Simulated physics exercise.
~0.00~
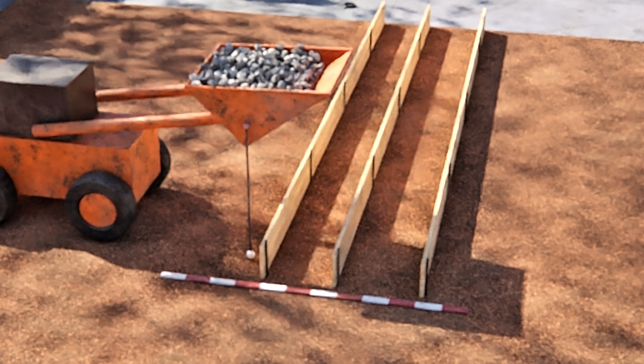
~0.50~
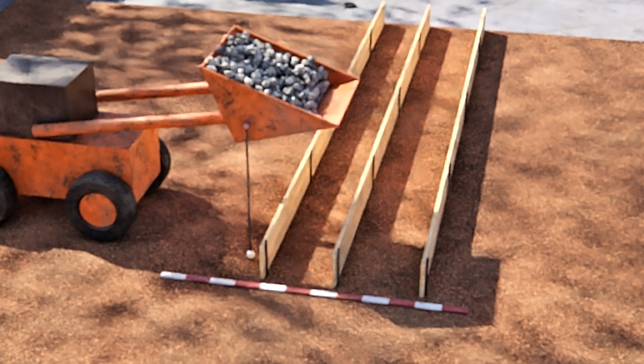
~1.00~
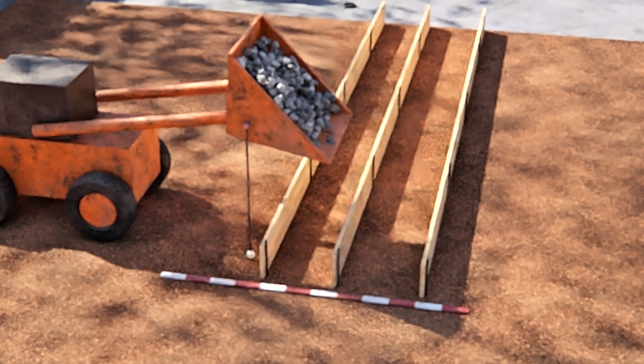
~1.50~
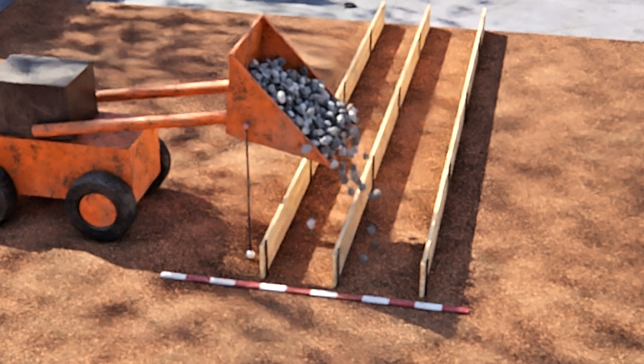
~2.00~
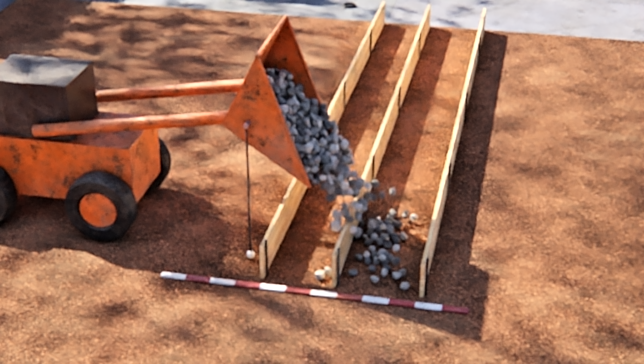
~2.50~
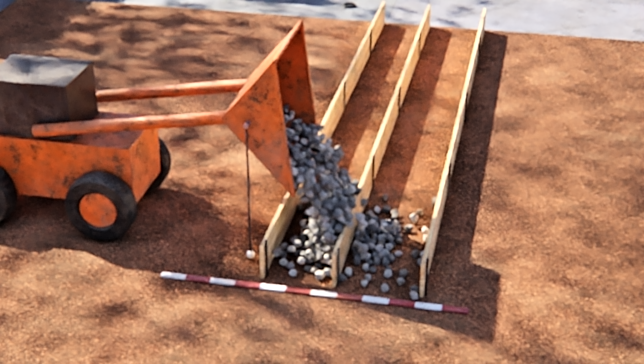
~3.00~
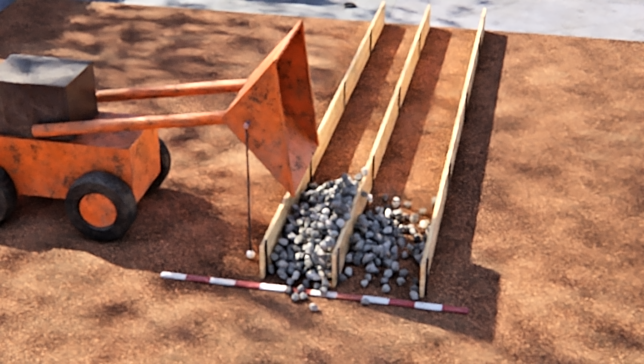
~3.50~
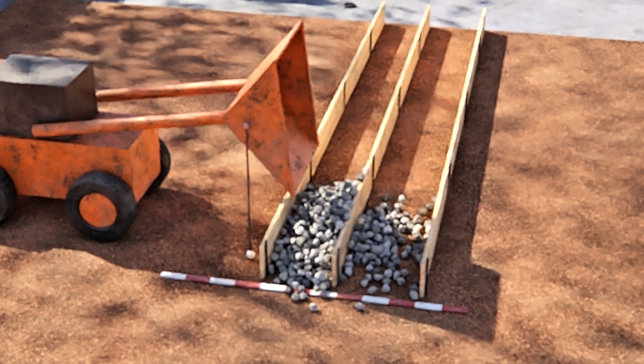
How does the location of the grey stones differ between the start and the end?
At the start the stones are heaped in the loader's raised bucket. At the end they lie lower and further right on the ground, mostly between the wooden planks at their closest ends.
